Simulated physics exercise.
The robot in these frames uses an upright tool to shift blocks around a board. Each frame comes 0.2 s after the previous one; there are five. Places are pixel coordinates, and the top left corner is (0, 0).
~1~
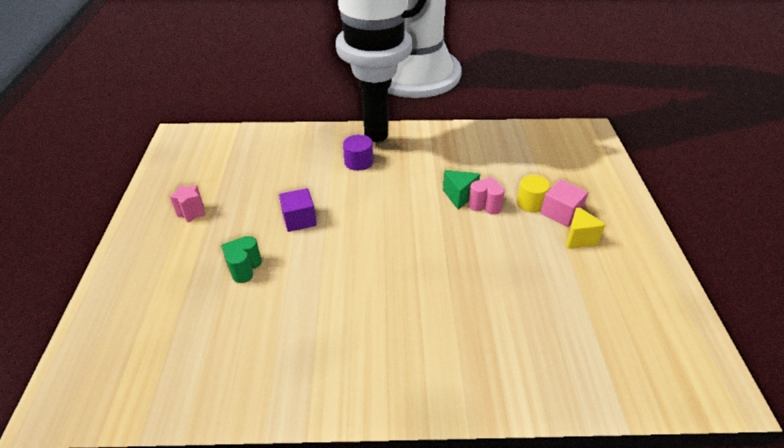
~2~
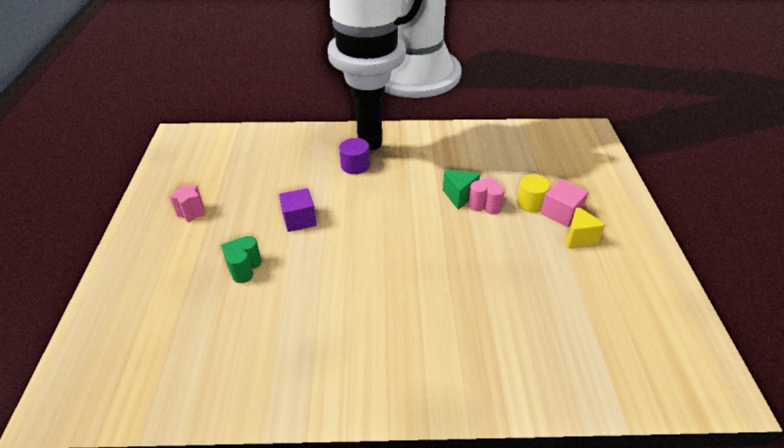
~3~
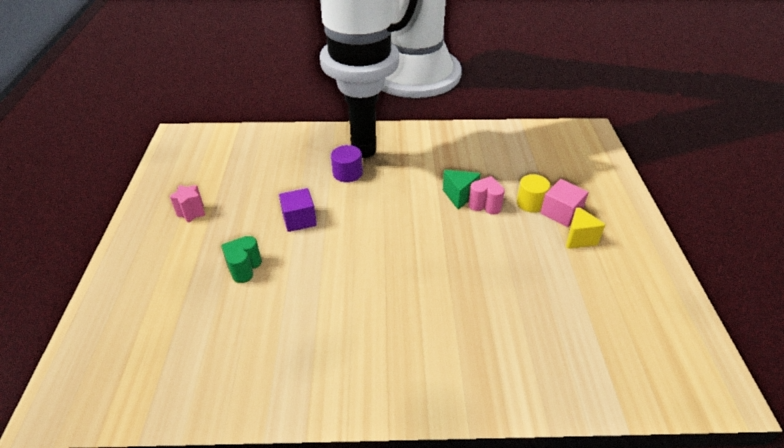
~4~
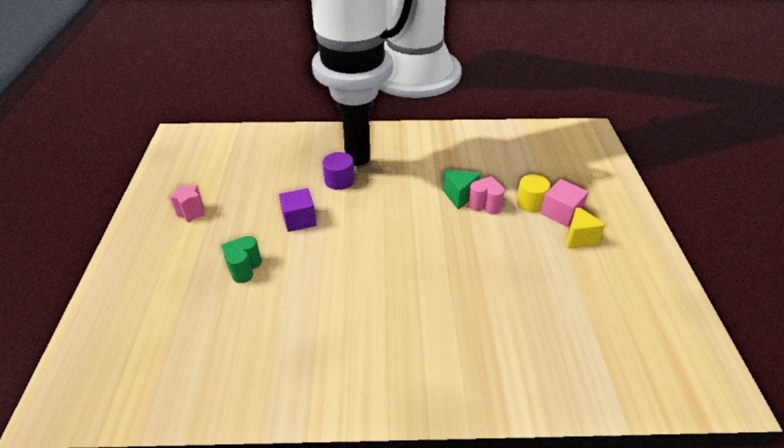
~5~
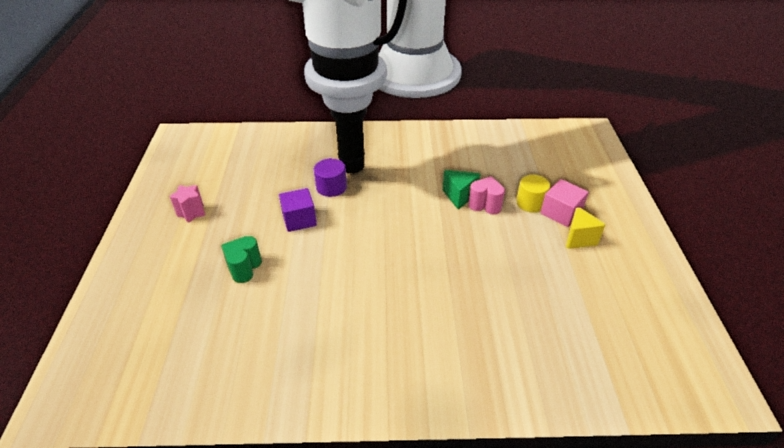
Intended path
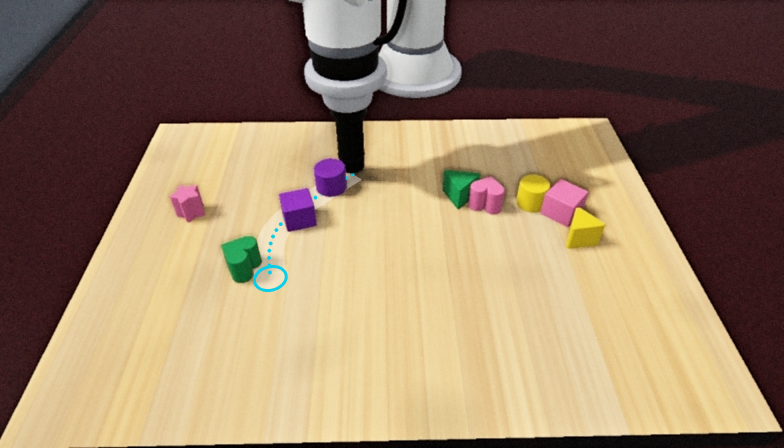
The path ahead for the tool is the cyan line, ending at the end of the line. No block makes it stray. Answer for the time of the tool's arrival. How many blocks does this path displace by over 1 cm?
Going by the path, three or more blocks will move.
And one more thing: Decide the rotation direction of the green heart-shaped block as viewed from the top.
It swings round clockwise.
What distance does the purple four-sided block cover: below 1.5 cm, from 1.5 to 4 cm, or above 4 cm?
The largest band: Over 4 cm.
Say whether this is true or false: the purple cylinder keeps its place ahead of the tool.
False - the claim does not hold.
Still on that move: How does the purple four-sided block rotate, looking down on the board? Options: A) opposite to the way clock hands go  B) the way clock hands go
I'll go with A - opposite to the way clock hands go.
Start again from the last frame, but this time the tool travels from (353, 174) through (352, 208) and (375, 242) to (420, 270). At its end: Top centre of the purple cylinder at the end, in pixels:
If I read the scene right, the answer is (319, 178).
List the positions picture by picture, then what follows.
Tool tip (376, 136); block tops, green heart-shaped block (238, 248); purple four-sided block (296, 199); purple cylinder (358, 142), in the first picture.
Tool (370, 144); purple cylinder (354, 146), in the second picture.
Tool (364, 152); purple cylinder (346, 153), in the third picture.
Tool (358, 159); purple cylinder (338, 160), in the fourth picture.
Tool (352, 166); green heart-shaped block (238, 248); purple four-sided block (296, 199); purple cylinder (329, 167), in the fifth picture.
Path on the board, from (353, 174) through (312, 200) and (275, 233) to (270, 278).
The first path, step by step. One third of the way, tool (310, 192); purple four-sided block (289, 210); purple cylinder (280, 190).
Two thirds of the way, tool (273, 225); purple four-sided block (282, 232), turned 25° anticlockwise; purple cylinder (244, 203).
At the end, tool (269, 271); green heart-shaped block (228, 263), turned 65° clockwise; purple four-sided block (298, 264), turned 70° anticlockwise; purple cylinder (244, 203).
